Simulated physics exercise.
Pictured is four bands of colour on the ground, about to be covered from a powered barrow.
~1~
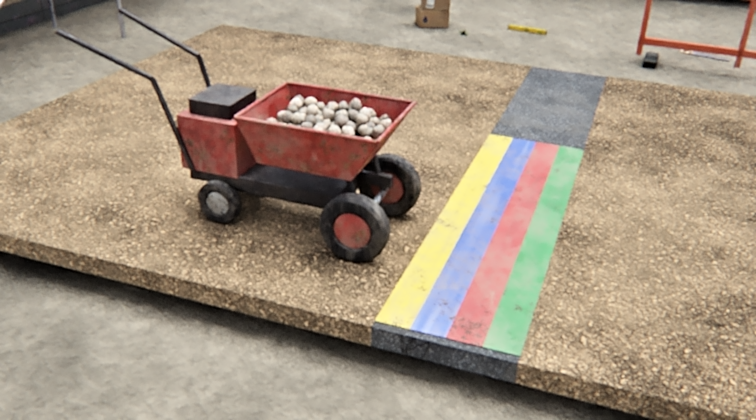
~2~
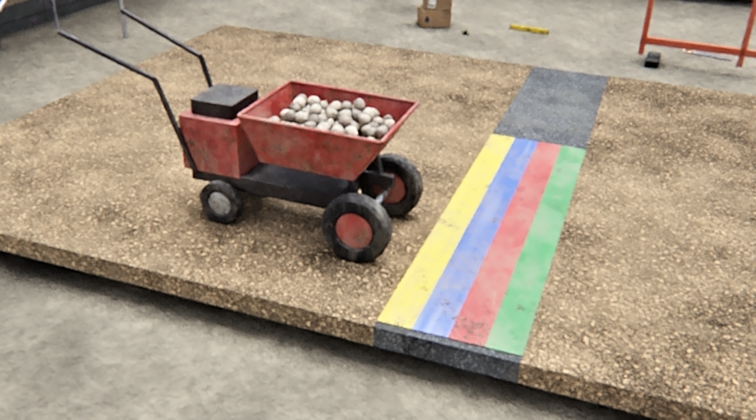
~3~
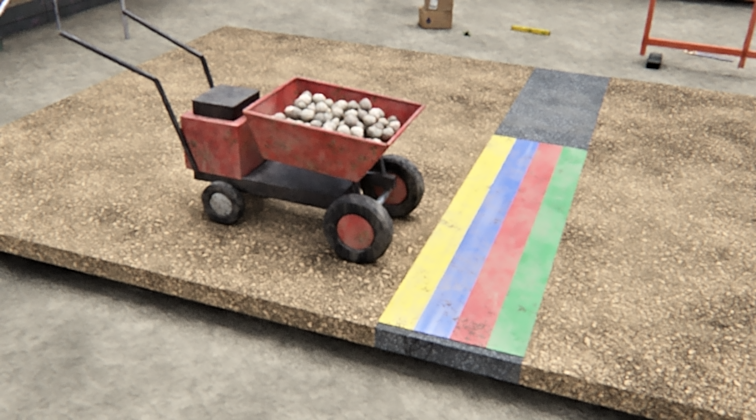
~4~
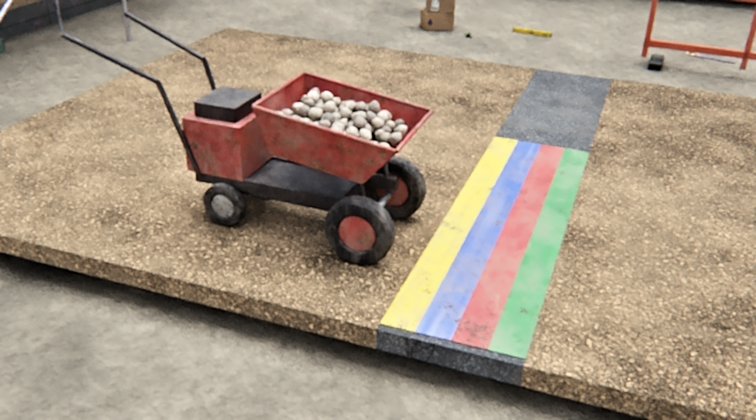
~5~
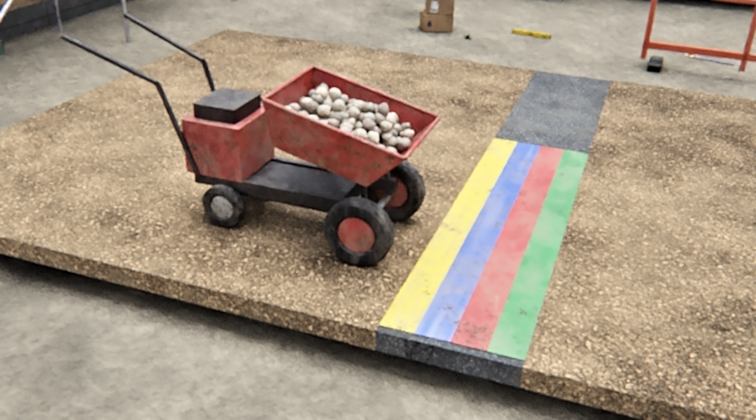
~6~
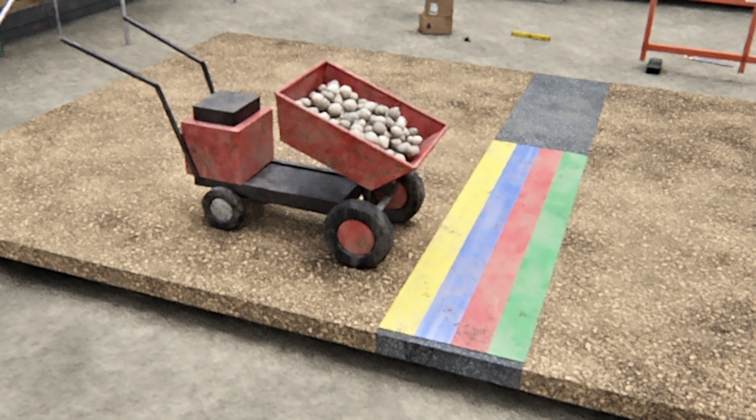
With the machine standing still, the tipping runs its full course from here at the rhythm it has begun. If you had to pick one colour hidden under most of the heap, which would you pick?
I would pick red.
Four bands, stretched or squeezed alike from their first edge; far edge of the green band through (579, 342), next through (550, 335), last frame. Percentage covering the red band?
Near 30 and 30 in a hundred.
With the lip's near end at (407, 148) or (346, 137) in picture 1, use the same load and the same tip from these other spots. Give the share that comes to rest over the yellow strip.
About 0 per cent first, about 20 per cent second.
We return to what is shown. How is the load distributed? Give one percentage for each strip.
In per cent, approximately: Yellow 0, blue 20, red 35, green 20.
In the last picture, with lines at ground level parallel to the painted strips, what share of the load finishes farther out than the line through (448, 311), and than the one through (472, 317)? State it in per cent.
Estimate, first then second: 80 %, 60 %.
Soon after the last picture, skip tipped steeply; all in the skip.
A little later, skip tipped right over; most in the skip; a small part over the blue strip; a small part over the red strip; a stray few over the green strip; a stray few falling.
Later still, skip tipped right over; about a quarter in the skip; a stray few over the yellow strip; about a quarter over the blue strip; about a third over the red strip; about a quarter over the green strip; a small part off the paint.
At rest, skip tipped right over; a small part in the skip; a stray few over the yellow strip; about a quarter over the blue strip; about a third over the red strip; about a quarter over the green strip; a small part off the paint.
